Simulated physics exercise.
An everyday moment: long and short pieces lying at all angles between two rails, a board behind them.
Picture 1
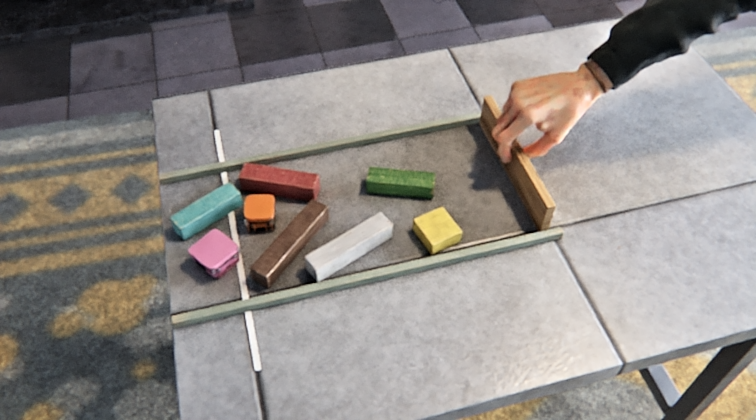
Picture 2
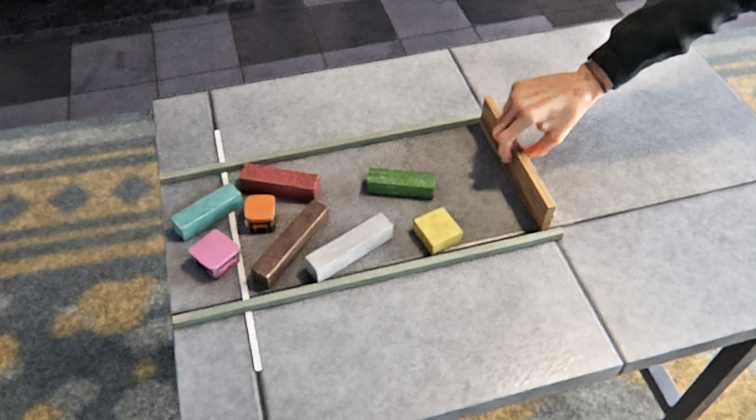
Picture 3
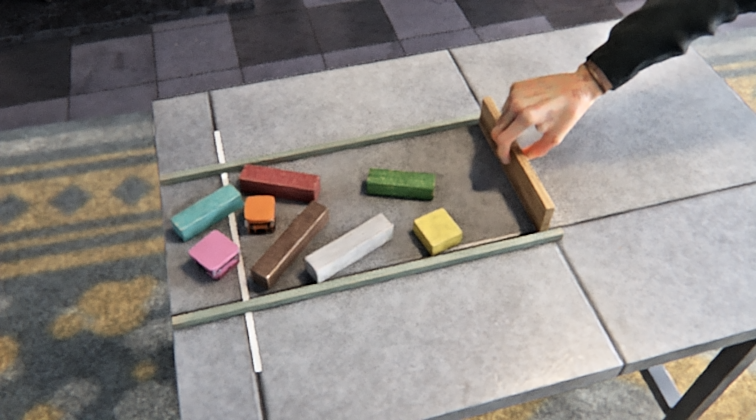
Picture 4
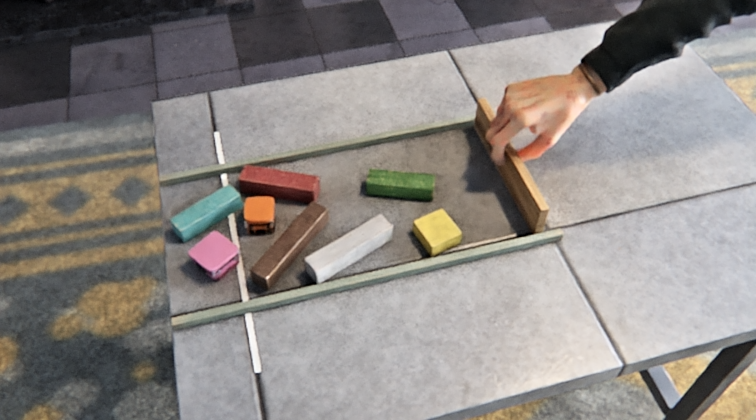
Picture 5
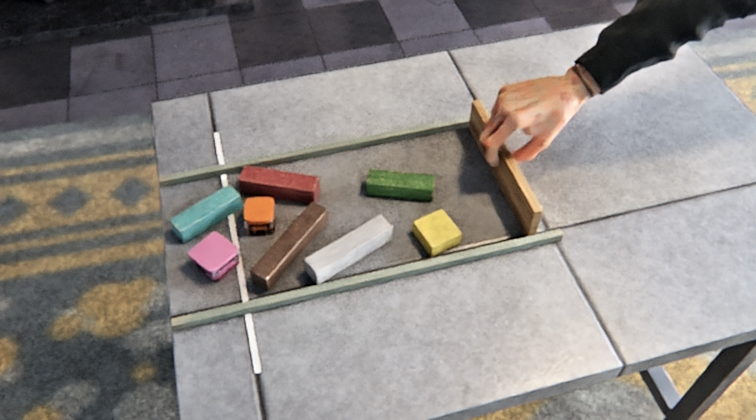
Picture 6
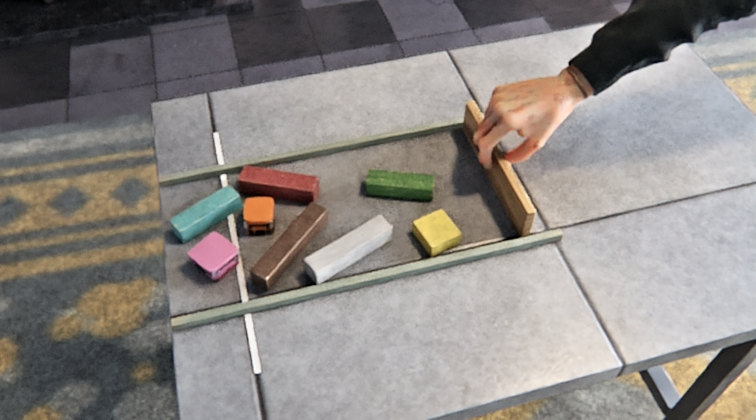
On a grey tiled table above a patterned rug, seen from above at an angle, two pale green rails run across the surface. Between them lie turquoise, red, brown, white and green bars, with pink, orange and yellow blocks, and a white strip crosses at left. A dark-sleeved hand at right slides a wooden board slightly leftward while the pieces and camera stay still.
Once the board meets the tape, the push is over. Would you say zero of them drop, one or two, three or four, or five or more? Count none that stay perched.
Watch it: Hardly any - one or two - go plunging down.
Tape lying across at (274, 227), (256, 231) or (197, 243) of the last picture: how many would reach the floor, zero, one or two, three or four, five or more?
Falls: None at all; zero; 5 or more.
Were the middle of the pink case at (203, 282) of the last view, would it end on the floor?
I reckon the pink case drops away.
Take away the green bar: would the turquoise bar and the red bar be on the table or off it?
The turquoise bar is lost, the red bar is kept.
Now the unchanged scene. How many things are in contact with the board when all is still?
3 in contact.
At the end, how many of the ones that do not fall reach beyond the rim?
The count is 4.
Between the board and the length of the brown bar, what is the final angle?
The angle comes out near 70 degrees.
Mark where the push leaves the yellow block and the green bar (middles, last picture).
The first near (223, 280), the second near (217, 203).
Soon after, none off yet; turquoise bar at rest near (207, 214); pink case at rest near (215, 257); orange case at rest near (260, 216).
Then, none off yet; turquoise bar moved a little near (194, 223); pink case moved a little near (204, 253); orange case moving near (257, 218).
At rest, the number that fall off is one or two; fallen, white bar.
